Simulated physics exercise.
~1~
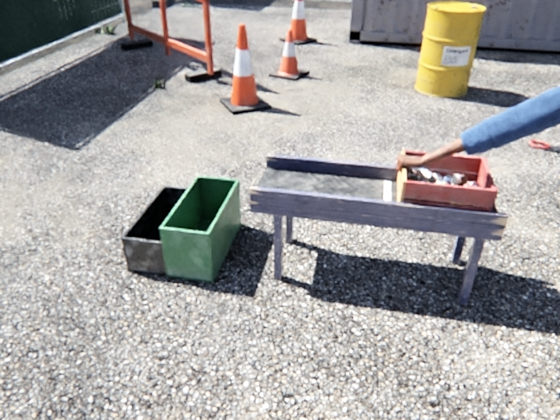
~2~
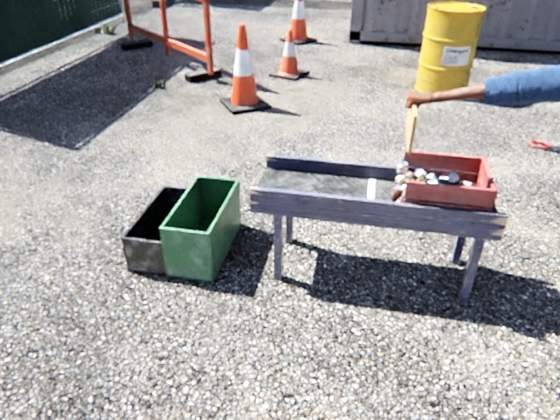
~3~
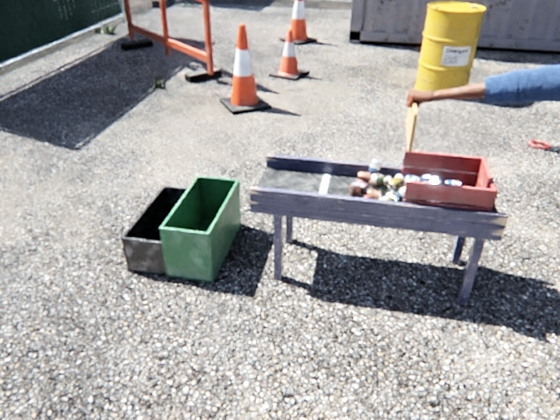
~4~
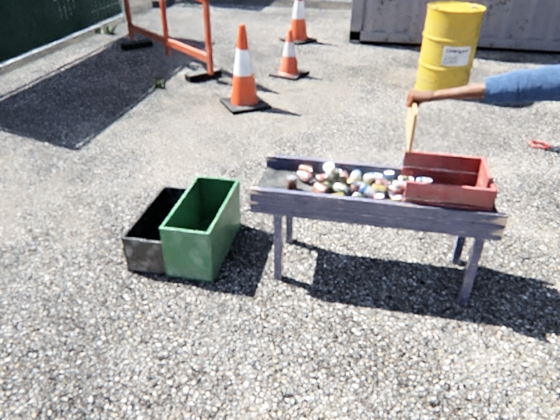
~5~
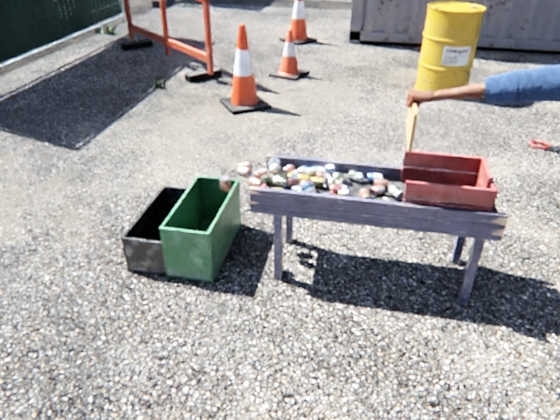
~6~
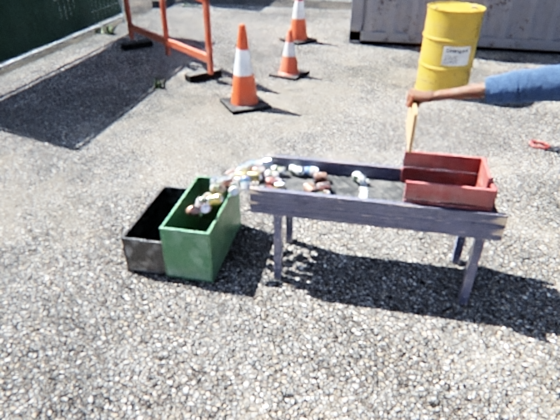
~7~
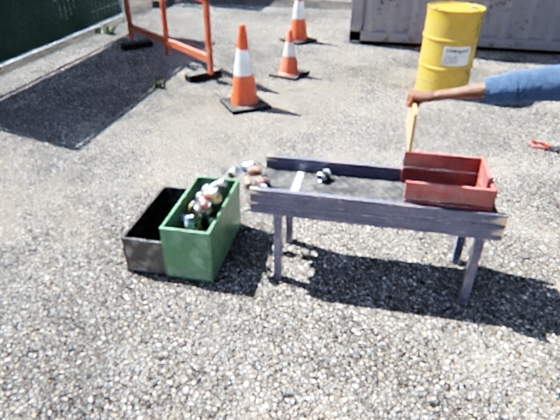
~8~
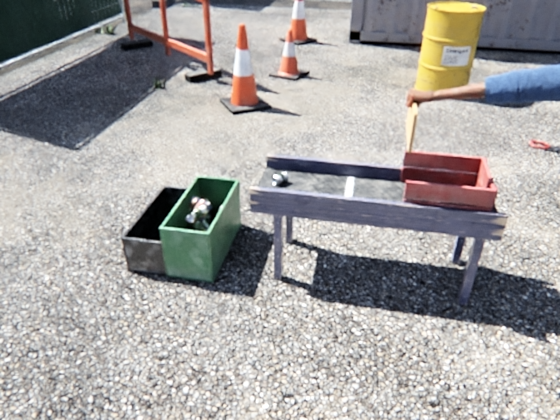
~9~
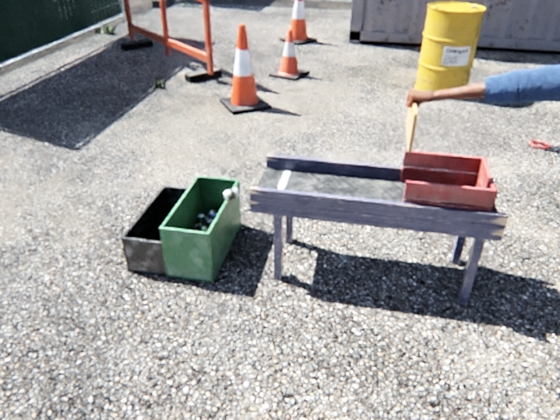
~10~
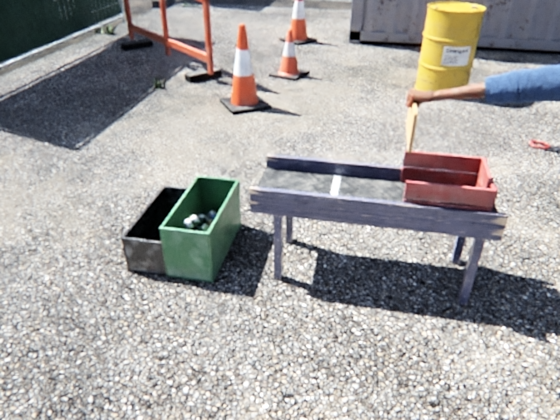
Small mini cans riding left along a belt from a red pen after a hand lifts its gate, all dropping into the green tote.
